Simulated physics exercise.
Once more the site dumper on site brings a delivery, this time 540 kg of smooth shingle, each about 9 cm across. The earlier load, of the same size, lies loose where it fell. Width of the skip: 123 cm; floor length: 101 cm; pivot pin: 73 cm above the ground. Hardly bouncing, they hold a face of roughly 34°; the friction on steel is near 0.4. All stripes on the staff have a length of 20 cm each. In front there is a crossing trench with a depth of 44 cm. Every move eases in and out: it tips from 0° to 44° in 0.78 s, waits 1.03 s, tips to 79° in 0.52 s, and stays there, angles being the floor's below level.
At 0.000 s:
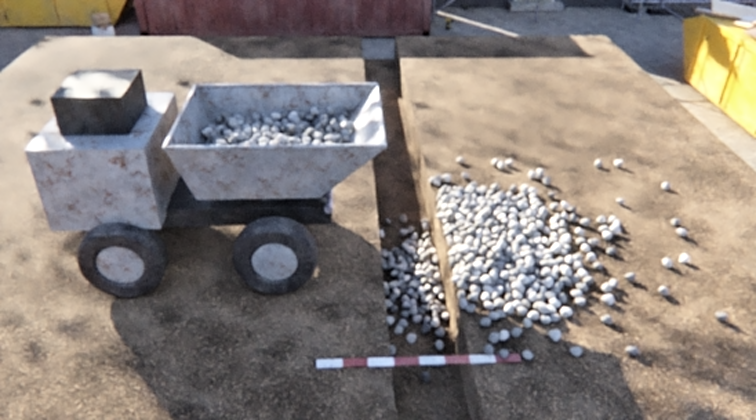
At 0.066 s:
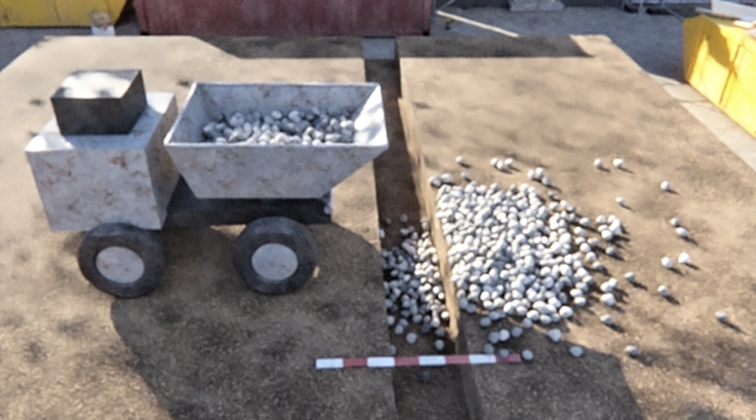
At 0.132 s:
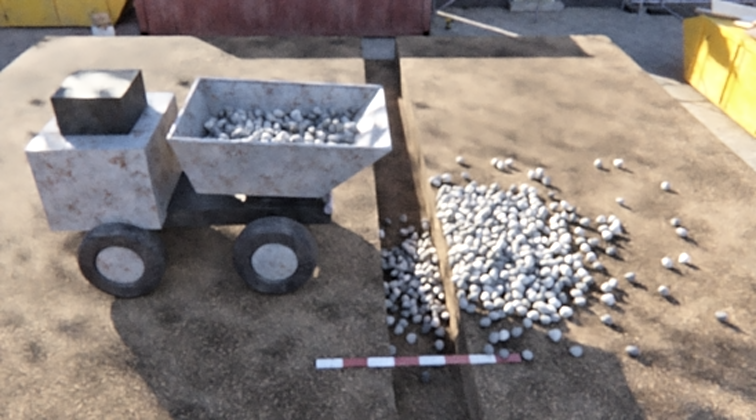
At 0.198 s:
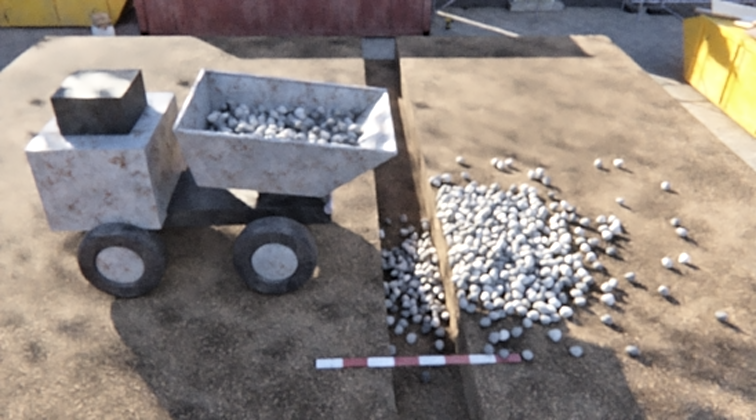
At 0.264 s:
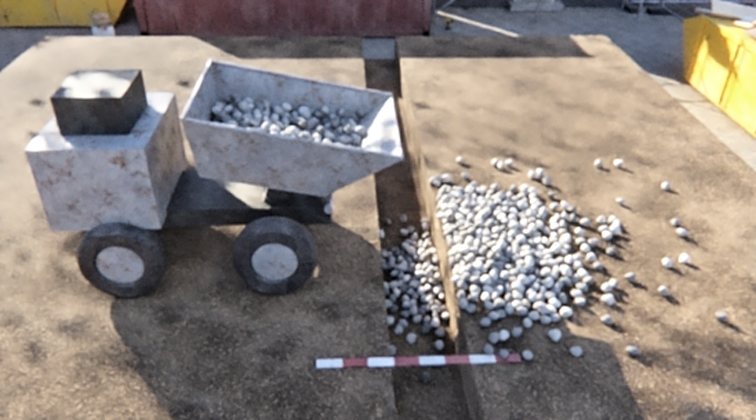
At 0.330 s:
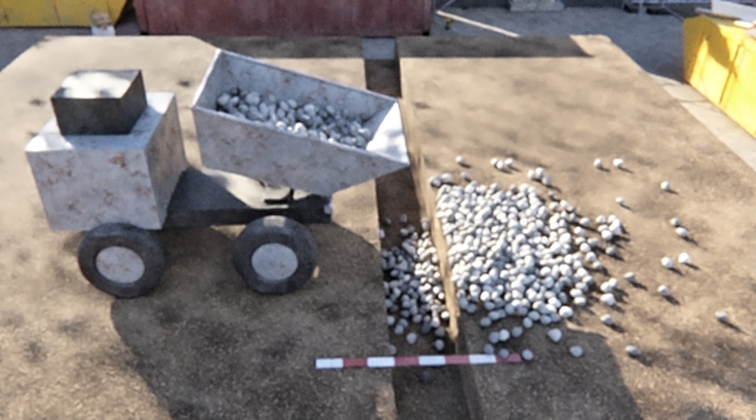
On a sunlit yard of brown ground, a grey four-wheeled dumper with a skip of smooth pale stones stands left of a narrow trench, with loose stones lying in and beyond it. The skip starts almost level, then its left end rises steadily and its right lip dips slightly, while the dumper stays still.
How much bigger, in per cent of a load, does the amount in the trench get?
About 78 per cent bigger.
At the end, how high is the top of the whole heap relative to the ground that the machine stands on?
Around 32 centimetres above that ground.
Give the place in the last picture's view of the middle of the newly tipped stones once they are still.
Roughly pixel (425, 264) in the last view.
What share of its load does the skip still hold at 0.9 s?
Estimate: 100 % remaining inside, roughly.
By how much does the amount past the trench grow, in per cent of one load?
Close to 20 parts in a hundred of a load.
After 0.6 s the floor is at 37°; in per cent of one load, 100 in the skip, 21 in the trench, 79 past the trench; the foremost stones are at (671, 229).
After 0.9 s the floor is at 44°; in per cent of one load, 100 in the skip, 21 in the trench, 79 past the trench; the foremost stones are at (671, 229).
After 2.8 s the floor is at 79°; in per cent of one load, 14 in the skip, 81 in the trench, 104 past the trench; the foremost stones are at (671, 229).
After 5.6 s the floor is at 79°; in per cent of one load, 0 in the skip, 99 in the trench, 100 past the trench; the foremost stones are at (671, 229). Net gain in the trench, 78.
